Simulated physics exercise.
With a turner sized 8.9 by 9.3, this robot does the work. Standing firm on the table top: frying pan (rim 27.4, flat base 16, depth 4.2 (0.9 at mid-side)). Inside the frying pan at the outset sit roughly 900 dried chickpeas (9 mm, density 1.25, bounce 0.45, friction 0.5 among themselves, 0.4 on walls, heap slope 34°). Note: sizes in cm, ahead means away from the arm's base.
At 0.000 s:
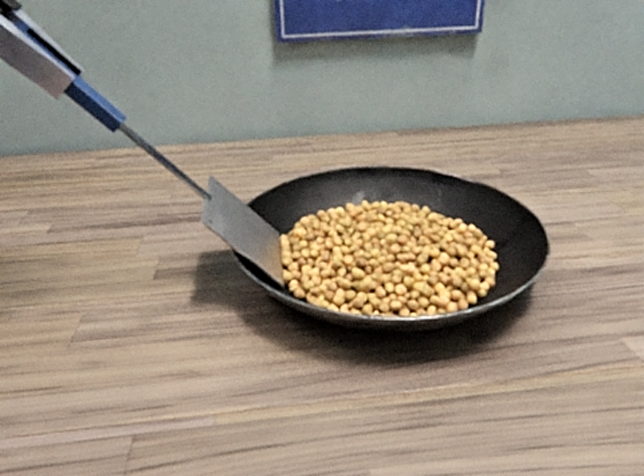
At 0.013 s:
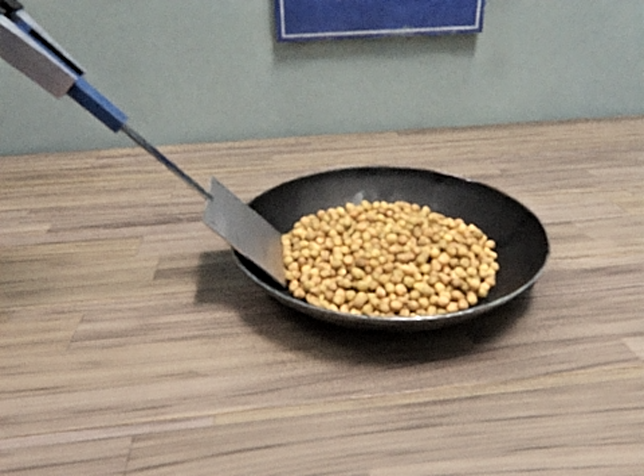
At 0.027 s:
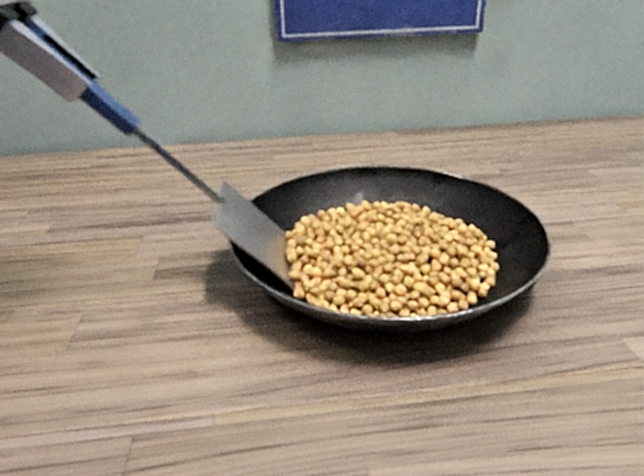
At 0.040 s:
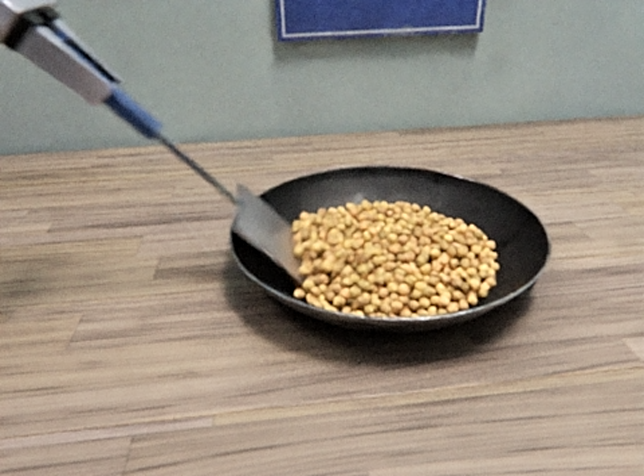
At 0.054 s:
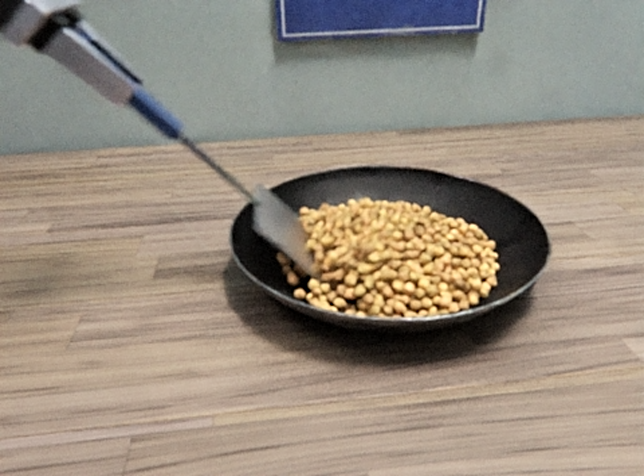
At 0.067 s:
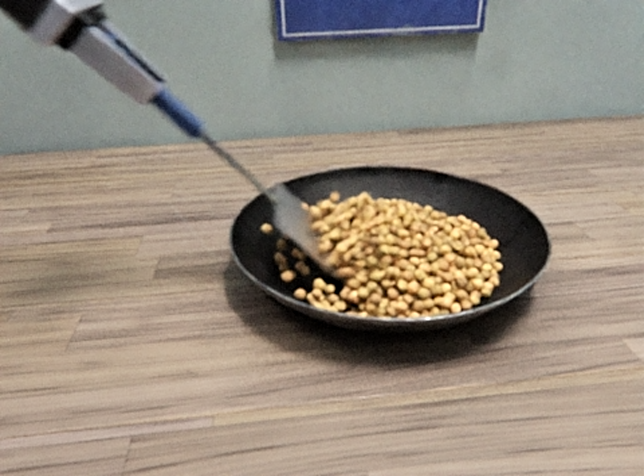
At first, a robot arm holds a flat metal turner at the left edge of a black frying pan heaped with dried chickpeas, barely moving. The turner then slides rightward into the heap, pushing the near-side chickpeas up and over, while a few loose ones scatter behind the blade on the left.
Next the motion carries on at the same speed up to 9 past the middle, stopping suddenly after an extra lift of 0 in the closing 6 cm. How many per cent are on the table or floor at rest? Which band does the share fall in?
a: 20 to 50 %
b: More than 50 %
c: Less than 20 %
a.
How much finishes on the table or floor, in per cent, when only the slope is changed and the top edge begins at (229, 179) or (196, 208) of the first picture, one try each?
Around 30 per cent, then around 25 per cent.
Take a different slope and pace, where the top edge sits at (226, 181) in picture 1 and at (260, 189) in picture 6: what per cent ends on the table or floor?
It comes to something like 15 %, give or take.
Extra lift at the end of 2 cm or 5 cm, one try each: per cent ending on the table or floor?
30 and 25 %.
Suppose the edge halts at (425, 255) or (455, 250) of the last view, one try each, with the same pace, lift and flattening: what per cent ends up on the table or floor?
Roughly 0 and 15 per cent.
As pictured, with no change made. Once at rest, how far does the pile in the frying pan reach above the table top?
About 5.0 centimetres.
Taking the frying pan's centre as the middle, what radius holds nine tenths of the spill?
Around 45 centimetres.
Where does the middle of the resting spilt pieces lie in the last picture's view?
Around pixel (622, 232).
After 0.10 s, sloping 49°, highest piece 7 above the table; 900 in the frying pan.
After 0.13 s, sloping 49°, highest piece 9 above the table; 900 in the frying pan.
After 0.35 s, sloping 49°, highest piece 13 above the table; 657 in the frying pan, 186 on the table or floor, 57 on the blade or in flight.
After 1.40 s, sloping 49°, highest piece 5 above the table; 657 in the frying pan, 243 on the table or floor.
In the end, 657 in the frying pan, 243 on the table or floor. That is 27 % on the table or floor.
